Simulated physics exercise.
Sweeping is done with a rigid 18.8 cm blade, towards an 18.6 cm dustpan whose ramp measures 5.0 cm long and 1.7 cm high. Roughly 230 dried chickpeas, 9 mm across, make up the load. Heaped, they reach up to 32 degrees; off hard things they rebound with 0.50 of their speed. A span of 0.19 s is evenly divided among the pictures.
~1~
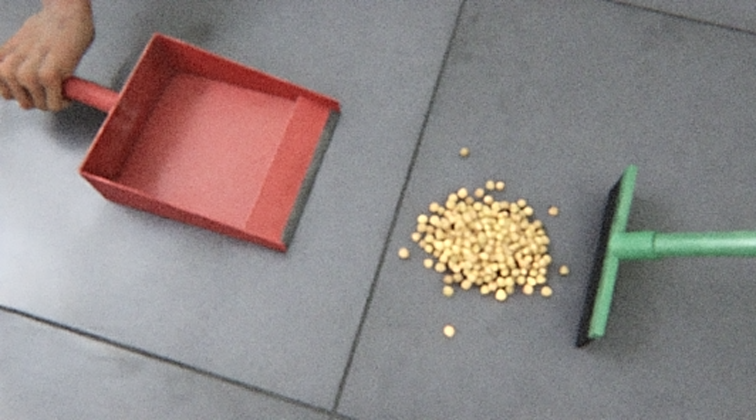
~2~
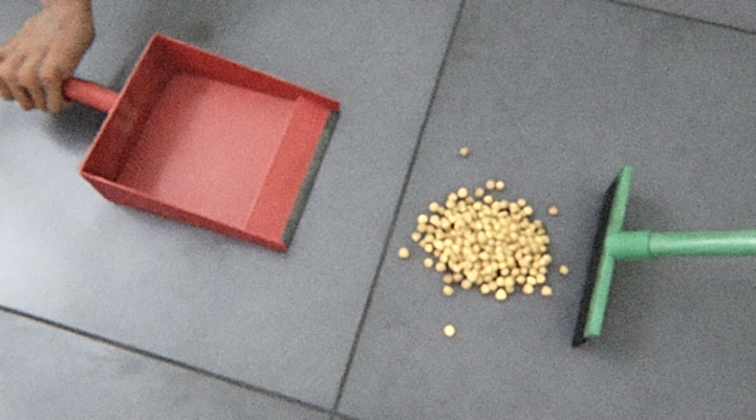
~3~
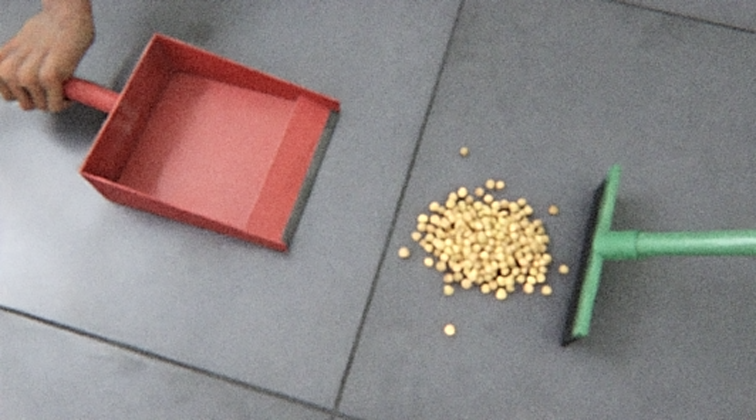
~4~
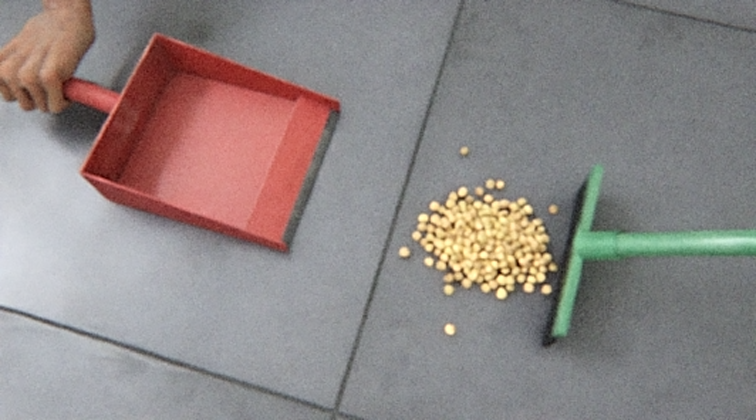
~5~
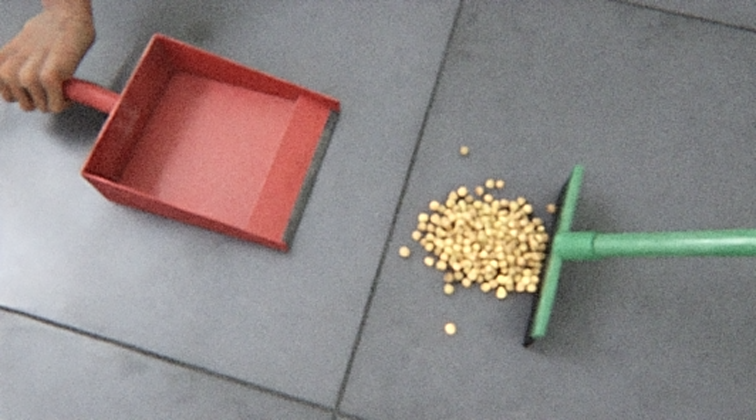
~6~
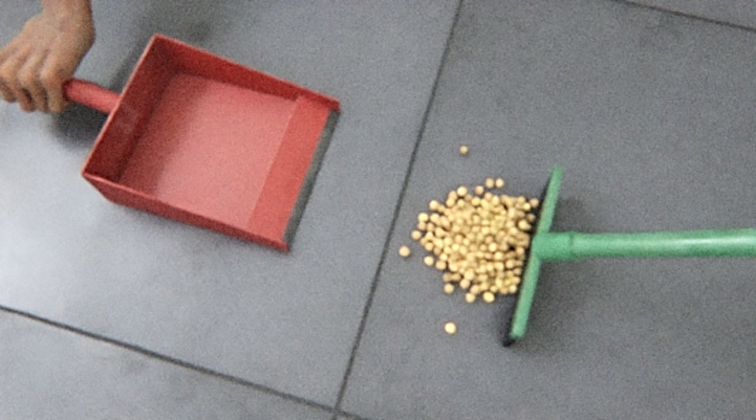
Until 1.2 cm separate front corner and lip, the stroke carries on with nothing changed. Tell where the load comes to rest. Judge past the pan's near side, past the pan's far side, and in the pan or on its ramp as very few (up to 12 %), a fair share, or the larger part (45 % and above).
Past the pan's near side: A fair share, past the pan's far side: Very few, in the pan or on its ramp: A fair share.
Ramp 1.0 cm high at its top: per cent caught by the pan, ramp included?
About 20 %.
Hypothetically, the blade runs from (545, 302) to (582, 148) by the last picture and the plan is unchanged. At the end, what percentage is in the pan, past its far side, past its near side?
Per cent by place - pan 40, far side 5, near side 5.
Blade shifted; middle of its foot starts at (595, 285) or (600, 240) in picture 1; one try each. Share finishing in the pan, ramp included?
Around 10 percent, then around 25 percent.
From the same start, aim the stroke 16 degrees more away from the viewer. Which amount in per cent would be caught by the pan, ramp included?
55 %.
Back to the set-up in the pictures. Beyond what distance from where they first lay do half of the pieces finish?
Around 22 centimetres.
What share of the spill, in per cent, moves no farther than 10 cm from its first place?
It comes to near 15 percent.
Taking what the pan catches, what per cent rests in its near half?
I'd put it near 100 per cent.
Then, 0.23 s after the last picture, middle of the blade 14 cm from the lip; 0 % over the lip, far side 0 %, near side 15 %.
Then, 0.39 s after the last picture, middle of the blade 6 cm from the lip; 0 % over the lip, far side 0 %, near side 30 %.
Then, 0.67 s after the last picture, middle of the blade 2 cm from the lip; 20 % over the lip, far side 0 %, near side 35 %.
In the end, near side 35 %, far side 0 %, pan 20 %, in front of the lip or behind the blade 45 %.
